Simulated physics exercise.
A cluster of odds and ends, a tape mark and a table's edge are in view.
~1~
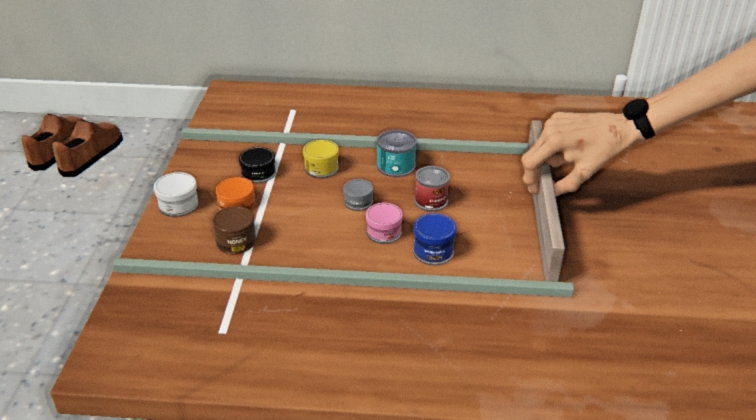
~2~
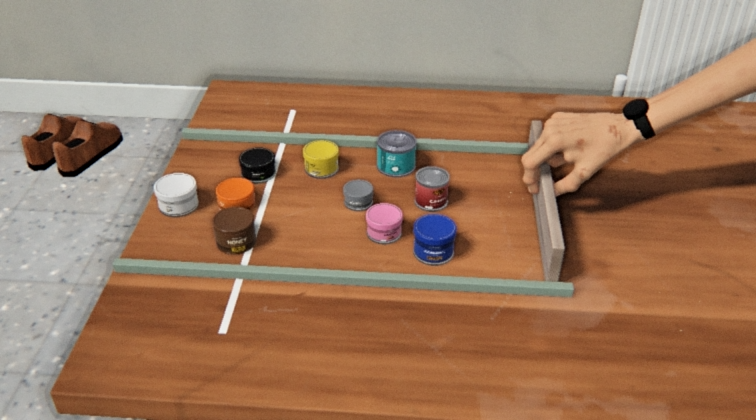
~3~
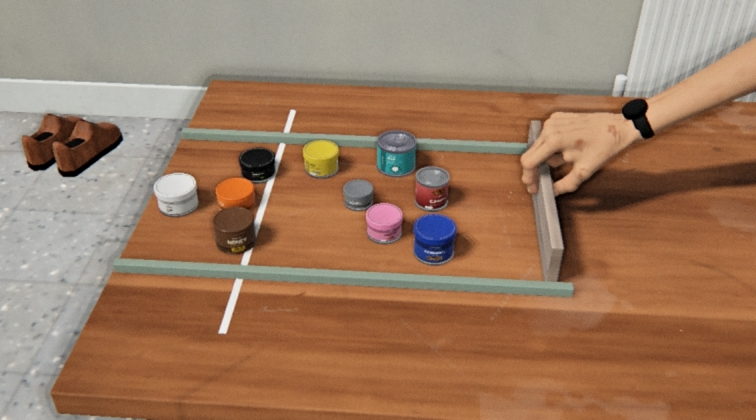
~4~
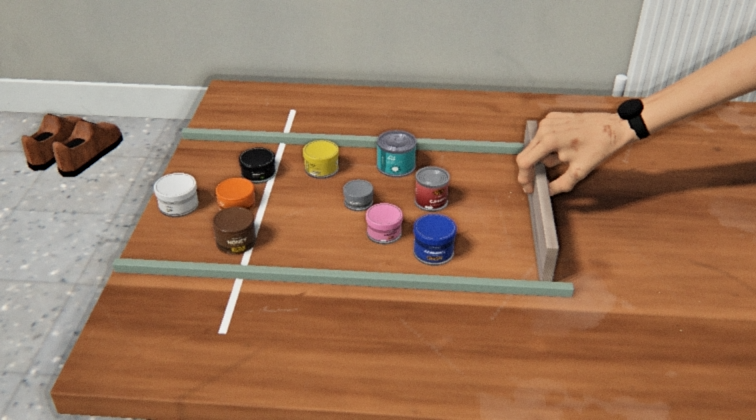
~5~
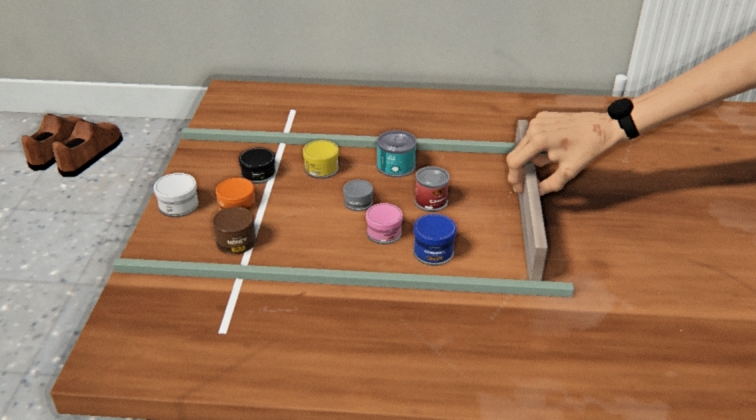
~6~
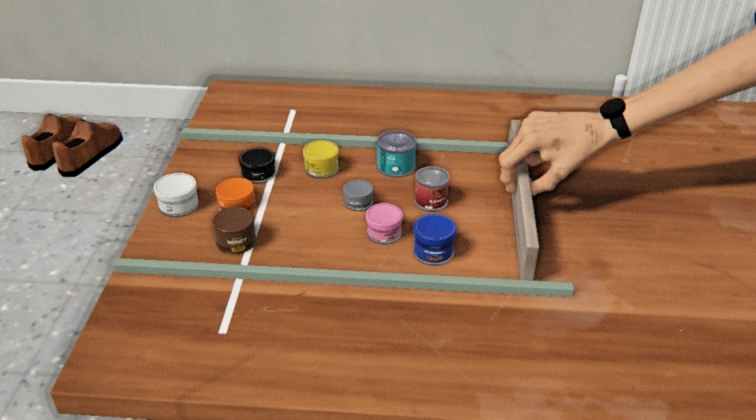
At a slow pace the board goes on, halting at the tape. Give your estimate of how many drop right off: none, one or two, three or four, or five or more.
From what happens, the ones that come off the end make zero in total.
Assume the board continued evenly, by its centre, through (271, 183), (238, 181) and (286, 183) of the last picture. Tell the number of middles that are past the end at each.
Respectively, 0, 0 and 0.
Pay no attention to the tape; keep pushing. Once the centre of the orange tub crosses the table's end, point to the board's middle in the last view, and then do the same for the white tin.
Orange tub over the end: About (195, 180). White tin over the end: About (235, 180).
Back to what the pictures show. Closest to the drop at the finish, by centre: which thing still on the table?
That's the white tin.
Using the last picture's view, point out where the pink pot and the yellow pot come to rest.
The pink pot at (240, 212), the yellow pot at (229, 159).
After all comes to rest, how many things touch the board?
That comes to 4.
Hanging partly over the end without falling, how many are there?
The total would be 1.
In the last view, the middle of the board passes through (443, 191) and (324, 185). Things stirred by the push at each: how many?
Counting first: 2, next 7.
Soon after, none off yet; white tin at rest near (177, 195); orange tub at rest near (236, 197); black pot at rest near (258, 166).
At rest, the number that fall off is zero.
